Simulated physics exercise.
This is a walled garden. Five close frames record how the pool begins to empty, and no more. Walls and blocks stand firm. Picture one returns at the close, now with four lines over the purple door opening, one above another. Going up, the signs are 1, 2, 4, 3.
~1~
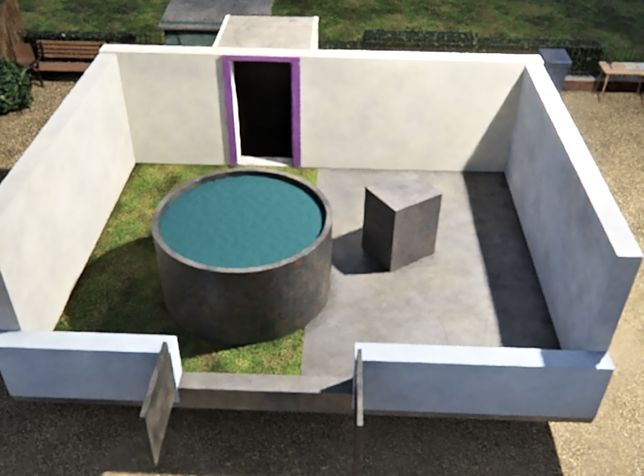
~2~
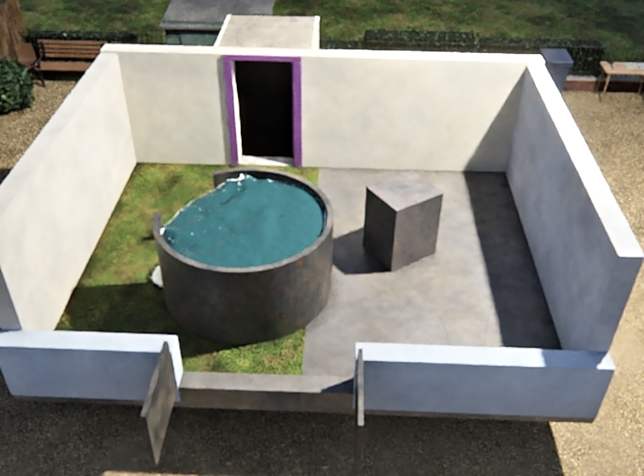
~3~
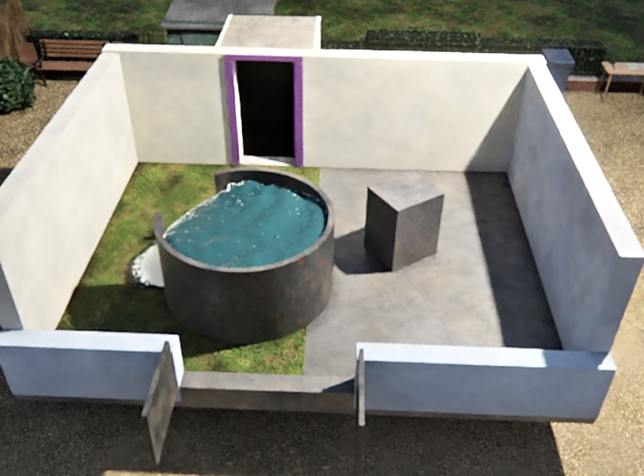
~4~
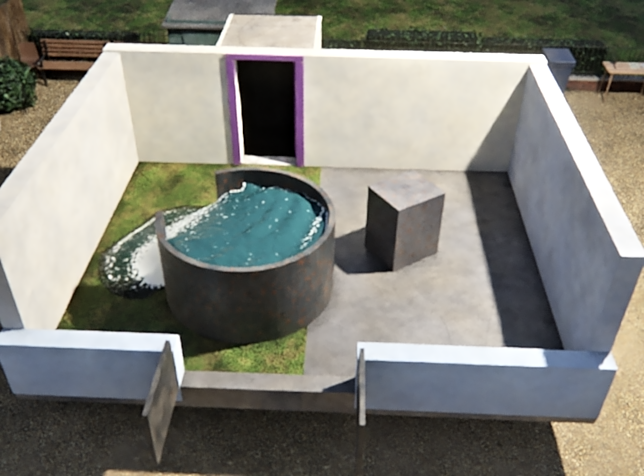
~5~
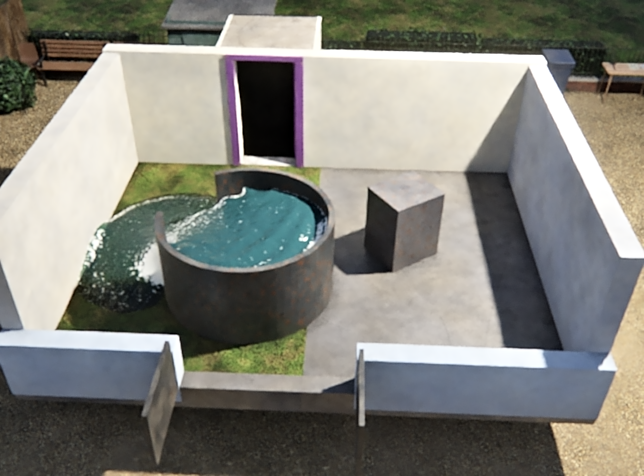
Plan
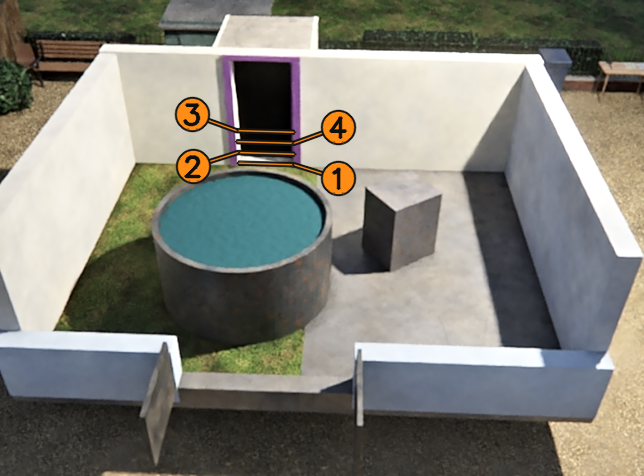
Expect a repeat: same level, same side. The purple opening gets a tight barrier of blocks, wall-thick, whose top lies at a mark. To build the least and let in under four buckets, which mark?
I would pick height 2.
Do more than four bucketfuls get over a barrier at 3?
No.
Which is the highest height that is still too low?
The answer is 1.
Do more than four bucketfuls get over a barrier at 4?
No, not at all.
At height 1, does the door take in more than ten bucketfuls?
Yes, clearly.
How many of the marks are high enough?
Three.
On the marked copy, 1 at (266, 163); 2 at (266, 153); 3 at (265, 131); 4 at (265, 142); from the bottom up 1, 2, 4, 3.
If 1 is chosen, some 20 bucketfuls get in.
If 2 is chosen, nothing gets over.
If 3 is chosen, nothing gets over.
If 4 is chosen, nothing gets over.
